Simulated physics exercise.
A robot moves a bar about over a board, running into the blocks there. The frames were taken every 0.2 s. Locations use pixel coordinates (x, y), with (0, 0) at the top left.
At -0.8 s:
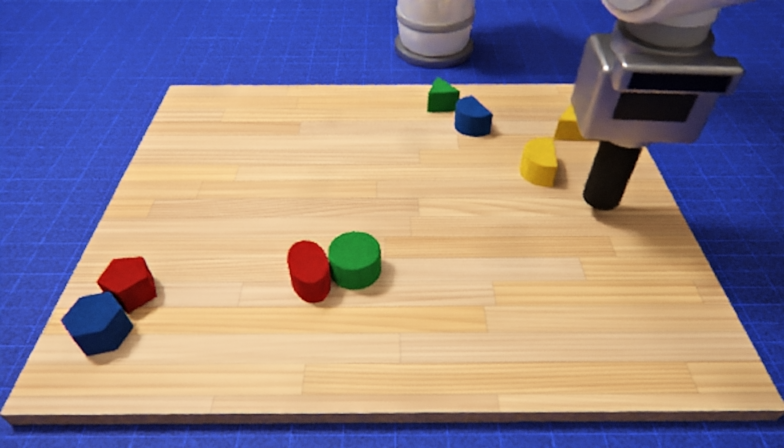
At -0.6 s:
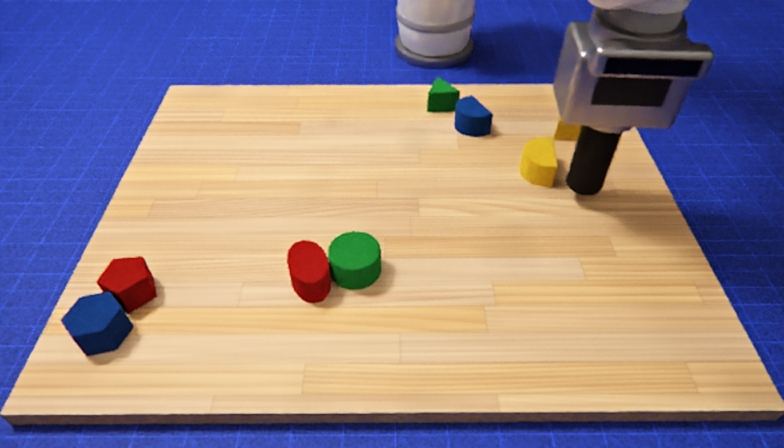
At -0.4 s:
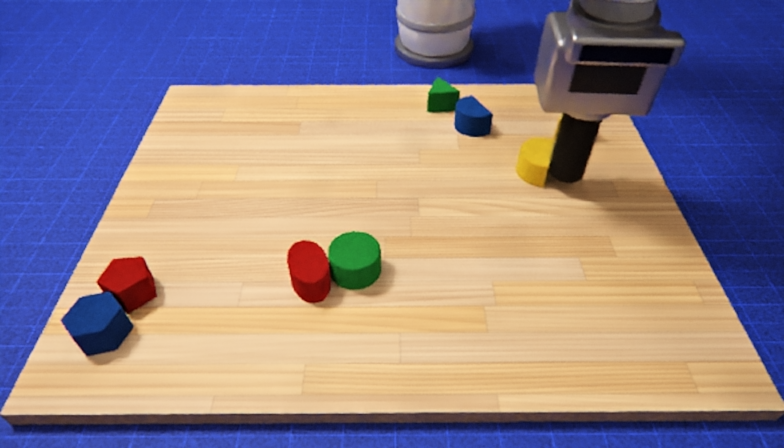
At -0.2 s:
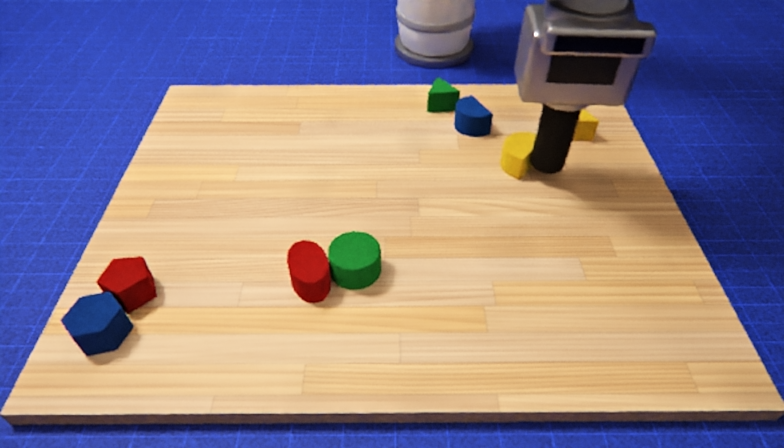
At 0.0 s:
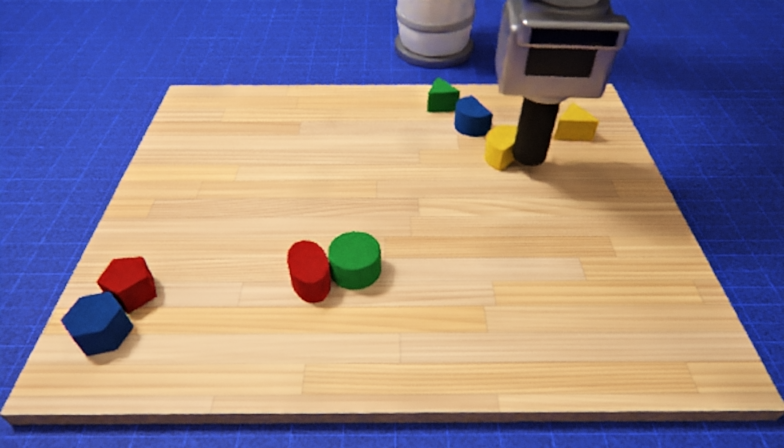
In the video, a robot arm moves a black bar leftward and slightly away from the viewer over a wooden board, reaching a yellow block and pushing it a short way toward a blue block while the other blocks stay still.
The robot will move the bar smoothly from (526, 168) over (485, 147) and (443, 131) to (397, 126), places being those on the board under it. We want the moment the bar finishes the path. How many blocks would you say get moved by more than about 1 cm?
When the path ends, I think you'll find three or more blocks out of place by more than 1 cm.
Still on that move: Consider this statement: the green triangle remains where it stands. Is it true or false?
That statement is not accurate.
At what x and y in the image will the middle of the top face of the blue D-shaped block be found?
About (455, 83).
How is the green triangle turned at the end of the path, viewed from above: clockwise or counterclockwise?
The turn is anti-clockwise.
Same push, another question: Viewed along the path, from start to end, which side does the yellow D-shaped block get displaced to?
So, looking from the first point of the path to the last, the yellow D-shaped block moves rightwards.
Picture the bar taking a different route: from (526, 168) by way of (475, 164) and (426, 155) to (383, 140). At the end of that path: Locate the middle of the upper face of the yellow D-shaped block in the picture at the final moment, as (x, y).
(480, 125)
What follows on the original path. One third of the way, bar (486, 135); green triangle (439, 83), turned 35° anticlockwise; blue D-shaped block (460, 94), turned 20° clockwise; yellow D-shaped block (465, 114).
Two thirds of the way, bar (444, 120); green triangle (432, 77), turned 60° anticlockwise; blue D-shaped block (455, 83), turned 50° clockwise; yellow D-shaped block (431, 97), turned 30° clockwise.
At the end, bar (397, 114); green triangle (432, 77), turned 60° anticlockwise; blue D-shaped block (455, 83), turned 50° clockwise; yellow D-shaped block (424, 92), turned 55° clockwise; yellow triangle not moved.
